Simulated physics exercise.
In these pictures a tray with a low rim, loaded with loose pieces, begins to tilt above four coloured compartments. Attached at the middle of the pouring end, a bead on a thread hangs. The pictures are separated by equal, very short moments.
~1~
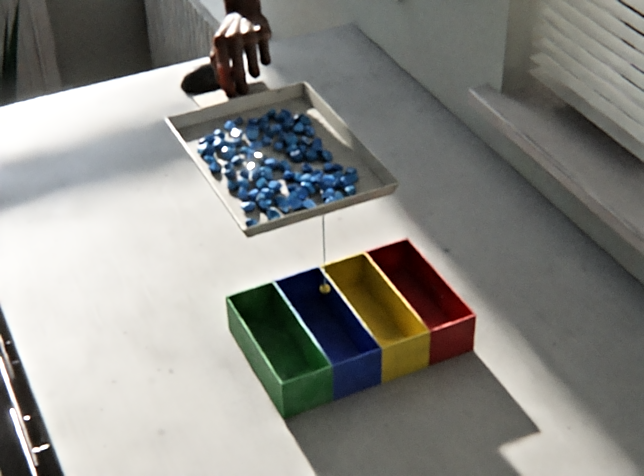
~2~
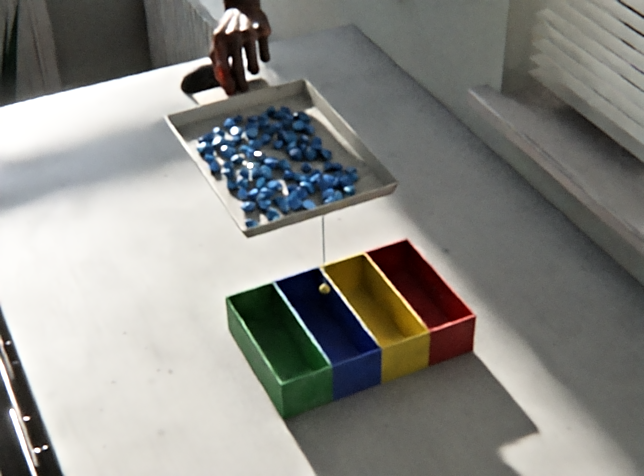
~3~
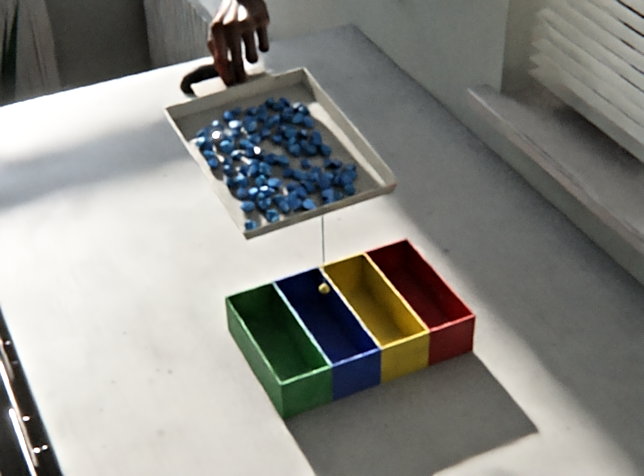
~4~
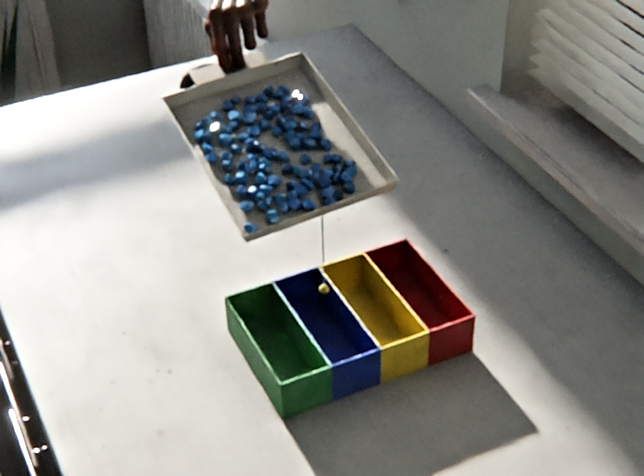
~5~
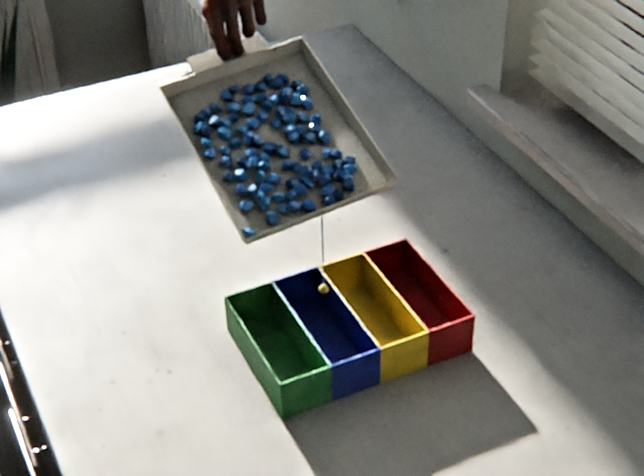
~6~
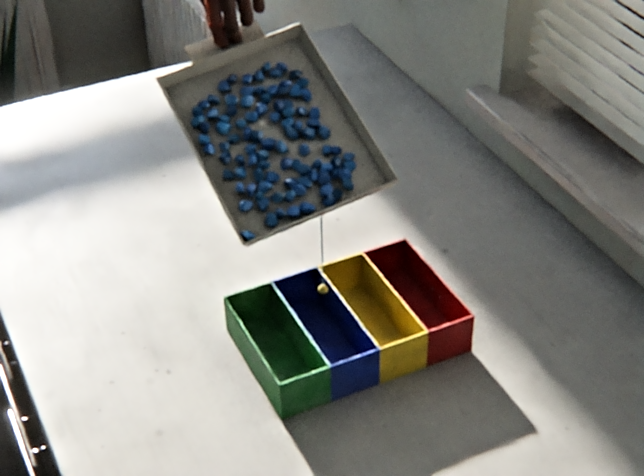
On a pale table beside a window blind, a hand slowly raised the back of a tray of blue stones, tilting it toward four coloured compartments while a small bead hung from its front edge.
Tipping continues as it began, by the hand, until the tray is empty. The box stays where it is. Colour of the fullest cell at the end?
Green.
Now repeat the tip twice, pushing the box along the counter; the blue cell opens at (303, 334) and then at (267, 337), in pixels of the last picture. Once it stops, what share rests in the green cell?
The first try yields 60% and the second yields 10%.
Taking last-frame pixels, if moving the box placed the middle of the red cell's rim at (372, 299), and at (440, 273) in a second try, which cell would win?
Result 1: The blue cell; result 2: The cell in green.
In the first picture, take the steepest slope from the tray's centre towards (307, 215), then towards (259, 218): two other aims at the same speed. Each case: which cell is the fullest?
Try 1 - that green cell; try 2 - that green cell.
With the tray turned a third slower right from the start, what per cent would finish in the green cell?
Roughly 60%.
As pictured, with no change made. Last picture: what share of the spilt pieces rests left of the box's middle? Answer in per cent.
It amounts to some 100 percent.
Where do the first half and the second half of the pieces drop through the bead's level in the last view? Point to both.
Half one: (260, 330), half two: (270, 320).
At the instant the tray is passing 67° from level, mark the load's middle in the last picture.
The load is centred near (270, 216).
Shortly afterwards, tray tipped steeply; the bulk on the tray; a little falling or outside the box.
Next, tray tipped past a quarter turn; only a few on the tray; near half in the green cell; a little in the blue cell; near a quarter falling or outside the box.
Some moments later, tray tipped past a quarter turn; near two thirds in the green cell; near a quarter in the blue cell; near a quarter falling or outside the box.
In the end, tray tipped past a quarter turn; near two thirds in the green cell; near a quarter in the blue cell; none at all in the yellow cell; none at all in the red cell; near a quarter outside the box.
